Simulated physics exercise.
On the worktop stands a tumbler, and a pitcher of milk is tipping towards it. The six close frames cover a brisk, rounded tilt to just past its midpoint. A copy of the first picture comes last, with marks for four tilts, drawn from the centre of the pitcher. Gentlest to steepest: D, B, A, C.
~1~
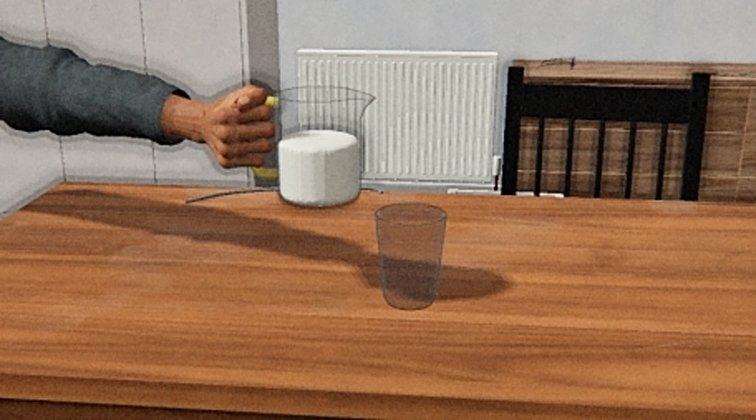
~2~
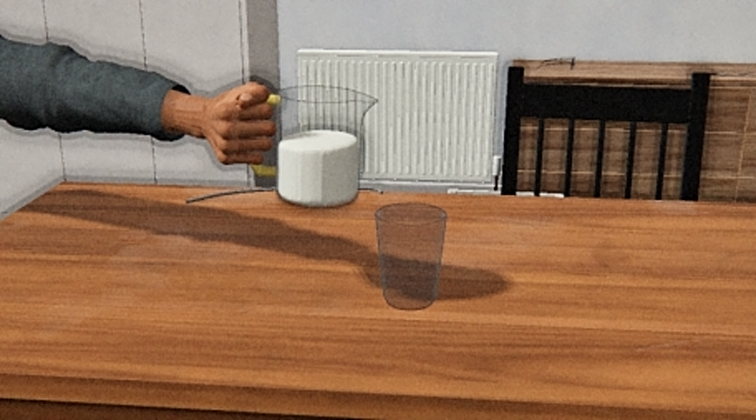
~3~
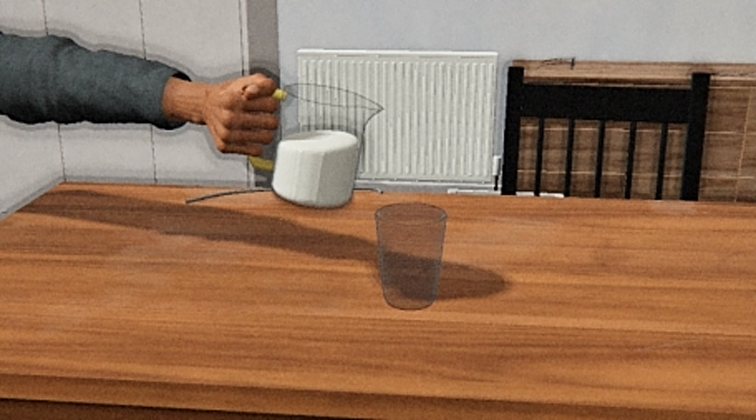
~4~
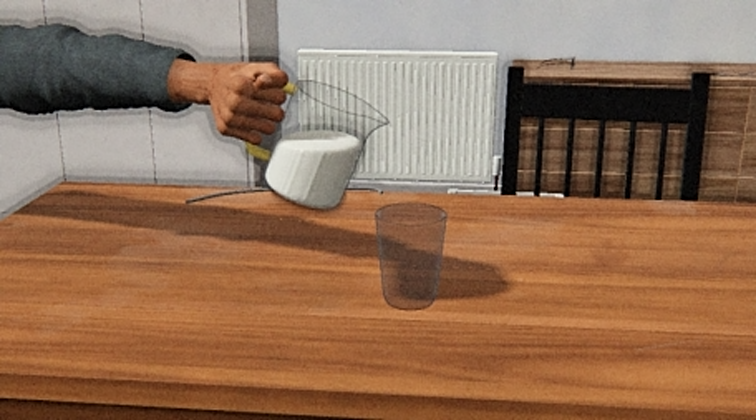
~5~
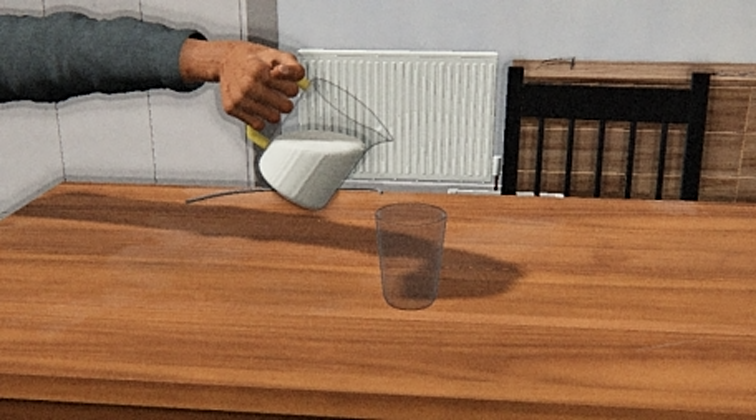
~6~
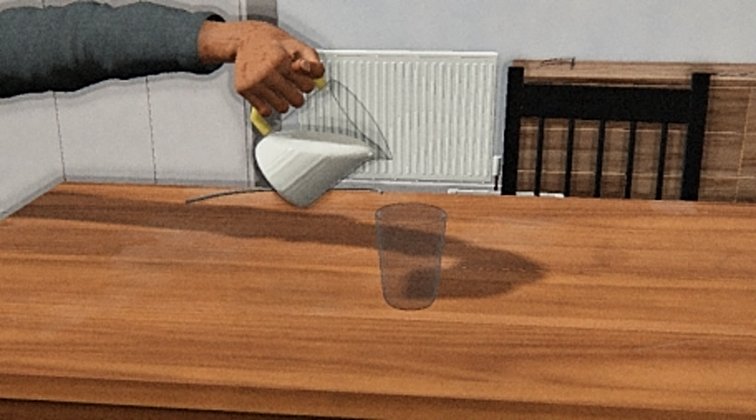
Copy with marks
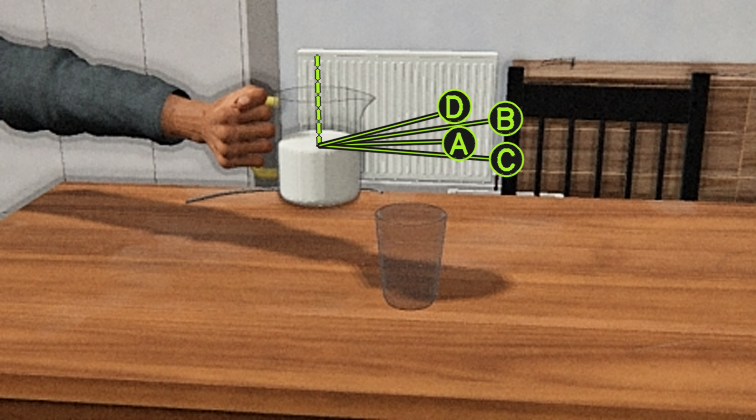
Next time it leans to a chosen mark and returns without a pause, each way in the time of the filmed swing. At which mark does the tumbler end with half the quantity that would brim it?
Best: D.
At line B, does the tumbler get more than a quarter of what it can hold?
Yes, it does.
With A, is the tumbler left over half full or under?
Over half.
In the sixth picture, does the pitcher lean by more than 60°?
No, it does not.
On the marked copy, A at (442, 141); B at (488, 121); C at (489, 158); D at (438, 114).
Choosing A, the tumbler ends with about 78 % of what it can hold.
Choosing B, the tumbler ends with about 64 % of what it can hold.
Choosing C, the tumbler ends with about 88 % of what it can hold; 4 % of the milk is spilt.
Choosing D, the tumbler ends with about 51 % of what it can hold.
